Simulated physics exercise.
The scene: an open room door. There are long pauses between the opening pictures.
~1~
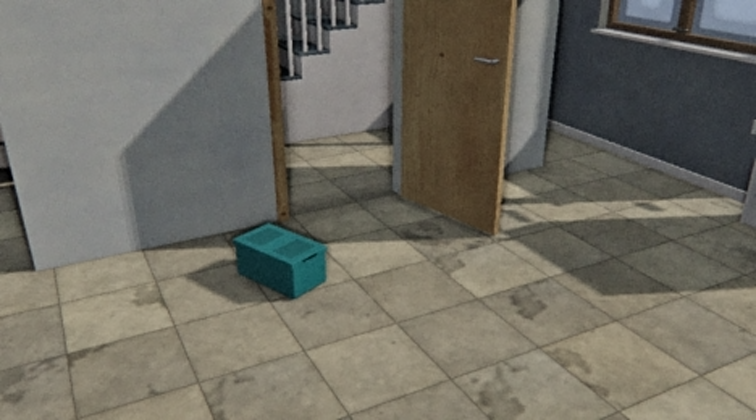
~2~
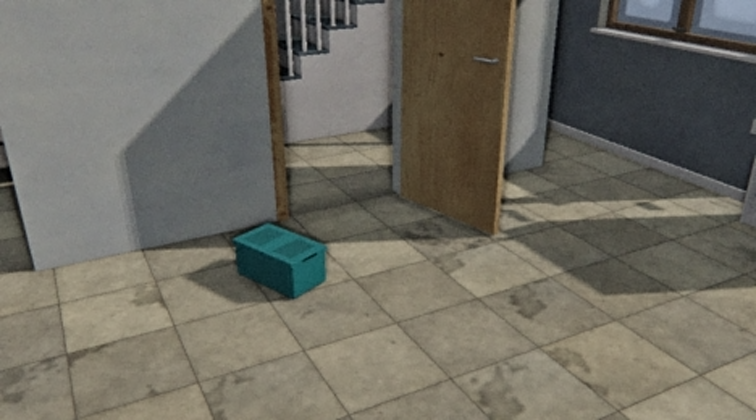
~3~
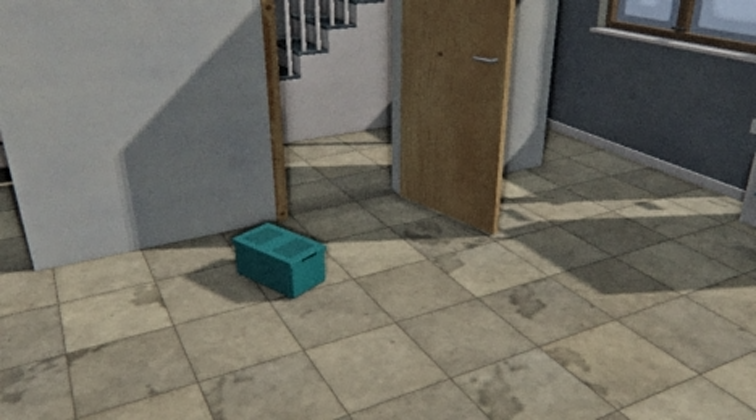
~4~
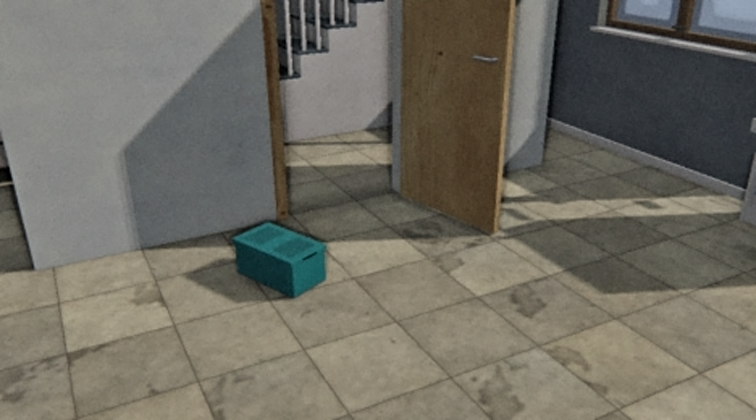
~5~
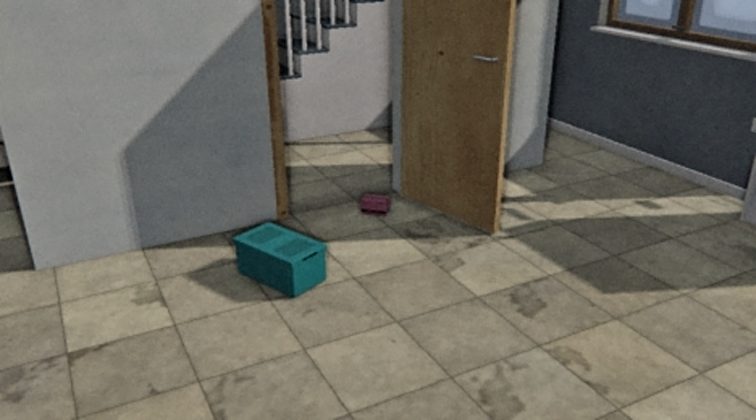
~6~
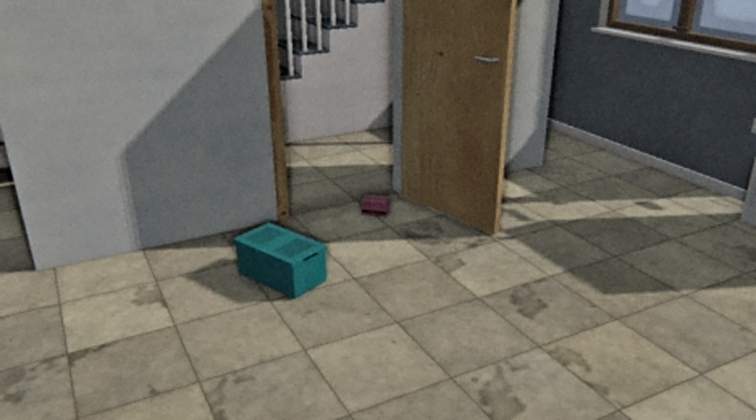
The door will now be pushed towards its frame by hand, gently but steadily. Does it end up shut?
Outcome: The door closes.
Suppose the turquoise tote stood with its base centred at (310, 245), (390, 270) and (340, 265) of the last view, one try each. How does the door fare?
In the first case it shuts; in the second case it closes; in the third case it reaches the frame.
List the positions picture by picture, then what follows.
The first picture shows door wide open and still; turquoise tote (281, 261).
The second picture shows door wide open and still; turquoise tote (280, 260).
The third picture shows door wide open and still; turquoise tote (280, 260).
The fourth picture shows door wide open and still; turquoise tote (280, 259).
The fifth picture shows door wide open and still; turquoise tote (281, 259).
The sixth picture shows door wide open and still; pink box (376, 206); turquoise tote (281, 260).
Then, 0.70 s on from there, door at 81°.
Then, 1.30 s on from there, door at 41°; pink box shifted a little near (372, 205).
Then, 1.60 s on from there, door at 20°; pink box shifted about its own width near (358, 200).
Then, 1.80 s on from there, door at 6°; pink box shifted about its own width near (351, 196).
In the end, door at 0°; moved from the start, pink box; turquoise tote unmoved. At the end, from the last picture's camera, pink box near (347, 192).
